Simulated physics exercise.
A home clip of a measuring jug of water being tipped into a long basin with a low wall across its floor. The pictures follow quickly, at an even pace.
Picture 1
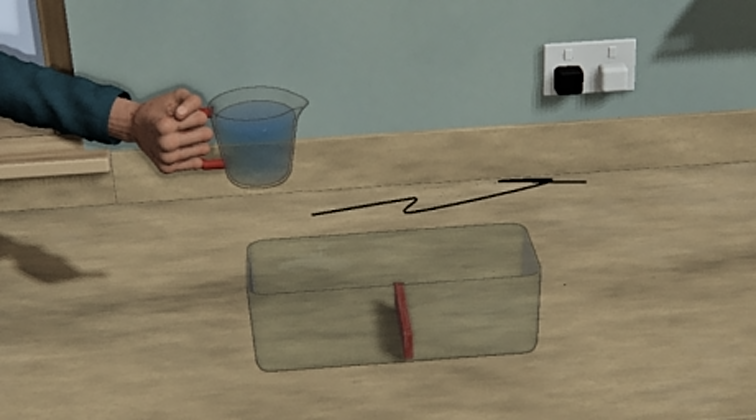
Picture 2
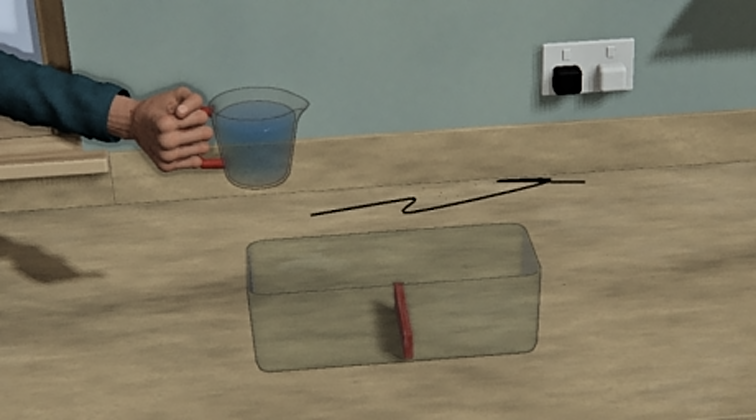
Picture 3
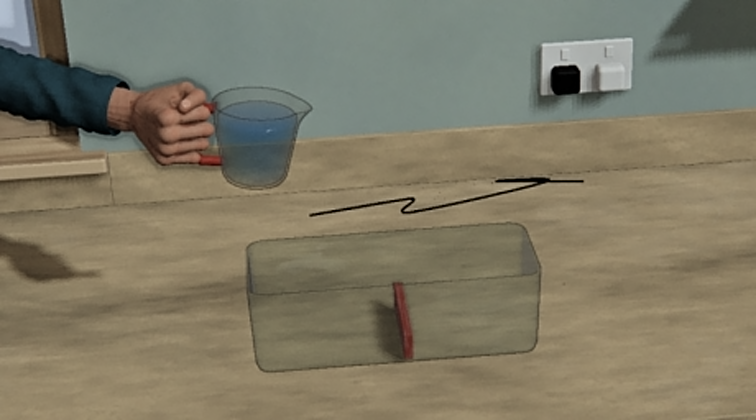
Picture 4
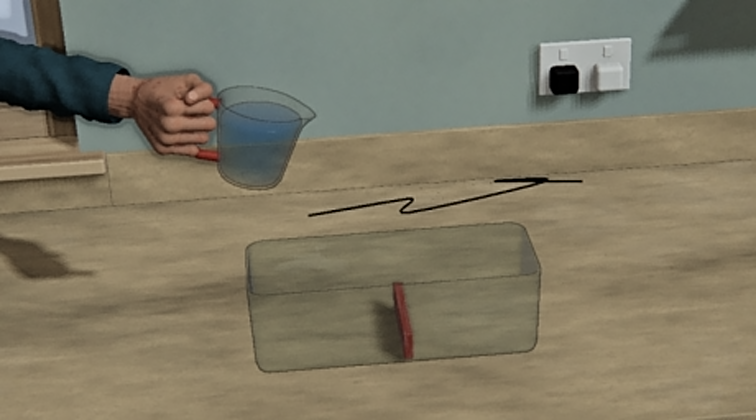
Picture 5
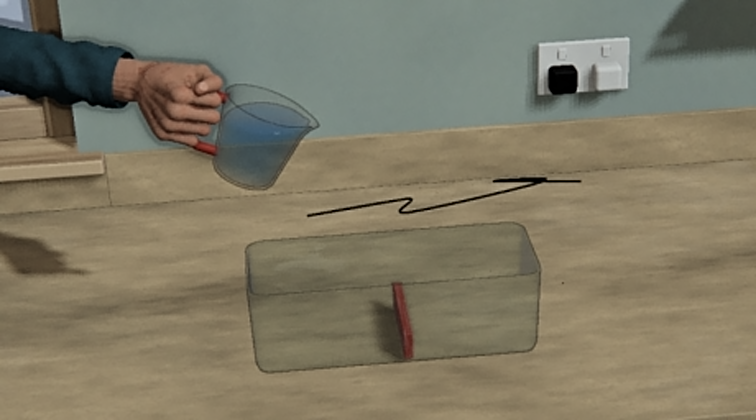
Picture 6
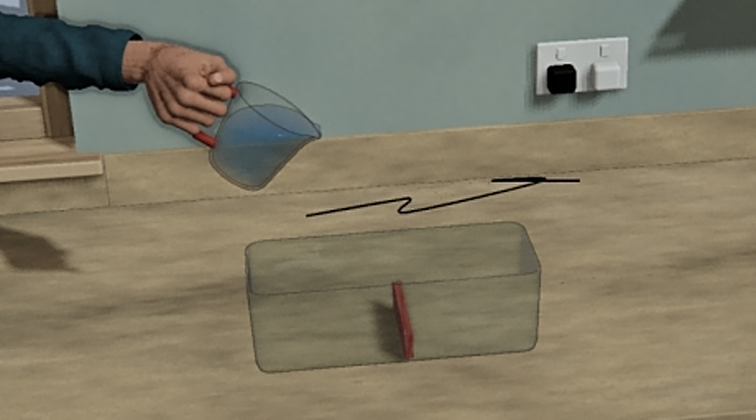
On a wooden surface by a wall socket, a hand holds a jug of blue water upright above and behind a clear basin with a red divider, then gradually tilts the jug rightward, the water shifting toward its spout.
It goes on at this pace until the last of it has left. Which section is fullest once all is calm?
The left part.
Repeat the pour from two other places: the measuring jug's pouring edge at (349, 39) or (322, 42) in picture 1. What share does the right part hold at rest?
First some 85, then 35 per cent.
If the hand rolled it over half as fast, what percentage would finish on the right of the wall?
Roughly 5 in a hundred.
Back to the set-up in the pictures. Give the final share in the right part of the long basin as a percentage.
Some 5 per cent.
A moment on, the tilt is 98° and 39 per cent is still to pour, 19 is left of the wall and 0 right of it.
Next, the tilt is 103° and 6 per cent is still to pour, 73 is left of the wall and 1 right of it.
Then the tilt is 103° and 1 per cent is still to pour, 82 is left of the wall and 6 right of it.
Later the tilt is 103° and 0 per cent is still to pour, 84 is left of the wall and 7 right of it.
Finally, 84 per cent lies left of the wall, 7 right of it and 8 outside.
